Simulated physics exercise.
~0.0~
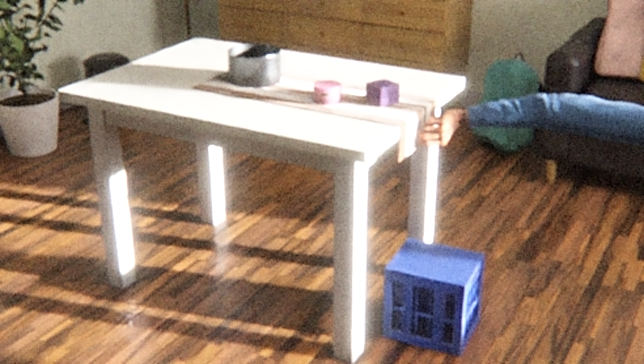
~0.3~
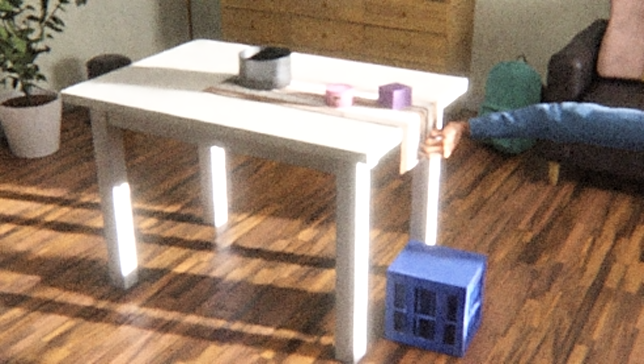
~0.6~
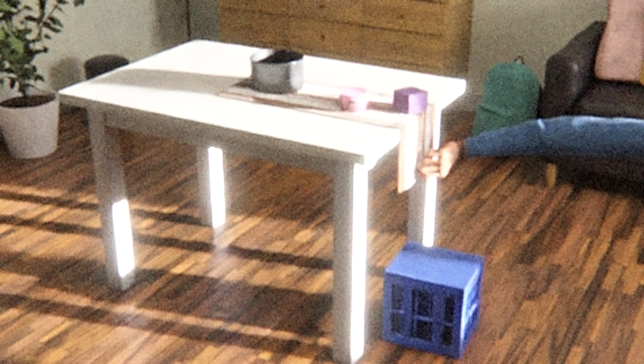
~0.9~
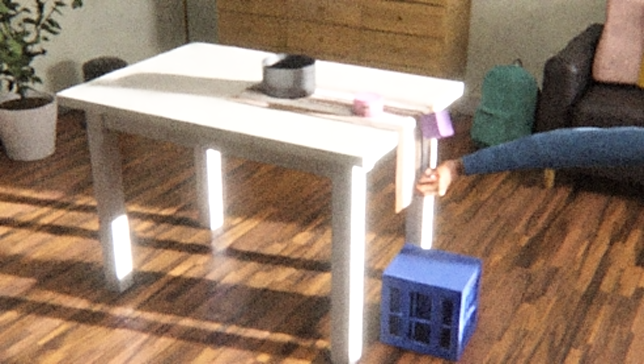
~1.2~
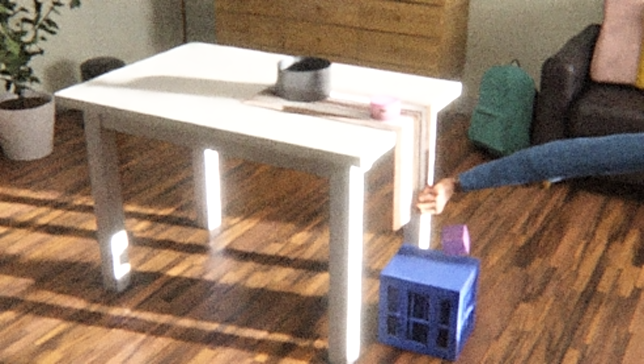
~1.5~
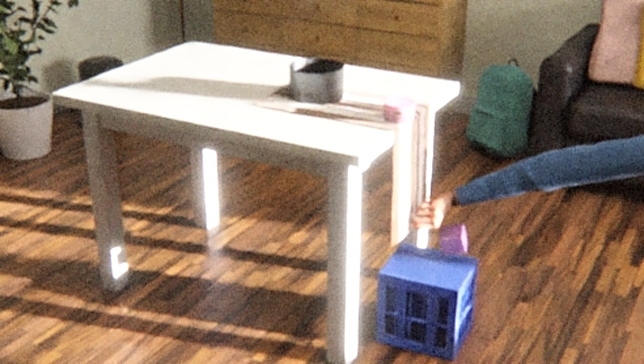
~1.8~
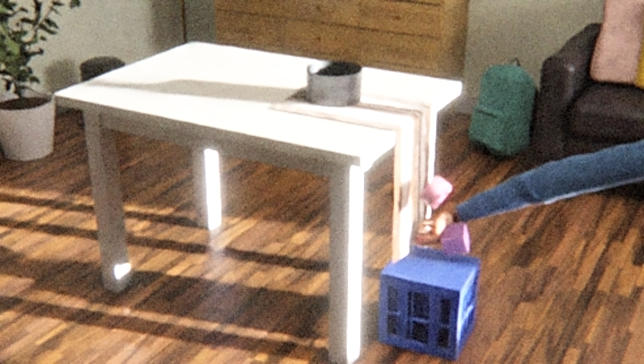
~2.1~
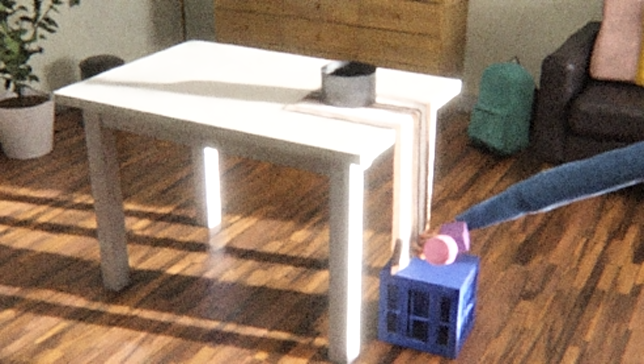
A brown tablecloth on a white table is drawn steadily over the right end by a hand in a blue sleeve, carrying a pot, a pink tub and a purple block to the right. As the hem goes down toward a blue crate on the wooden floor, the block tips over the edge and drops beside the hand, just above the crate. The tub rides on to the edge, then falls too. At the finish, the hem is at the crate, the tub and block are down by the hand, and the pot remains on the table.
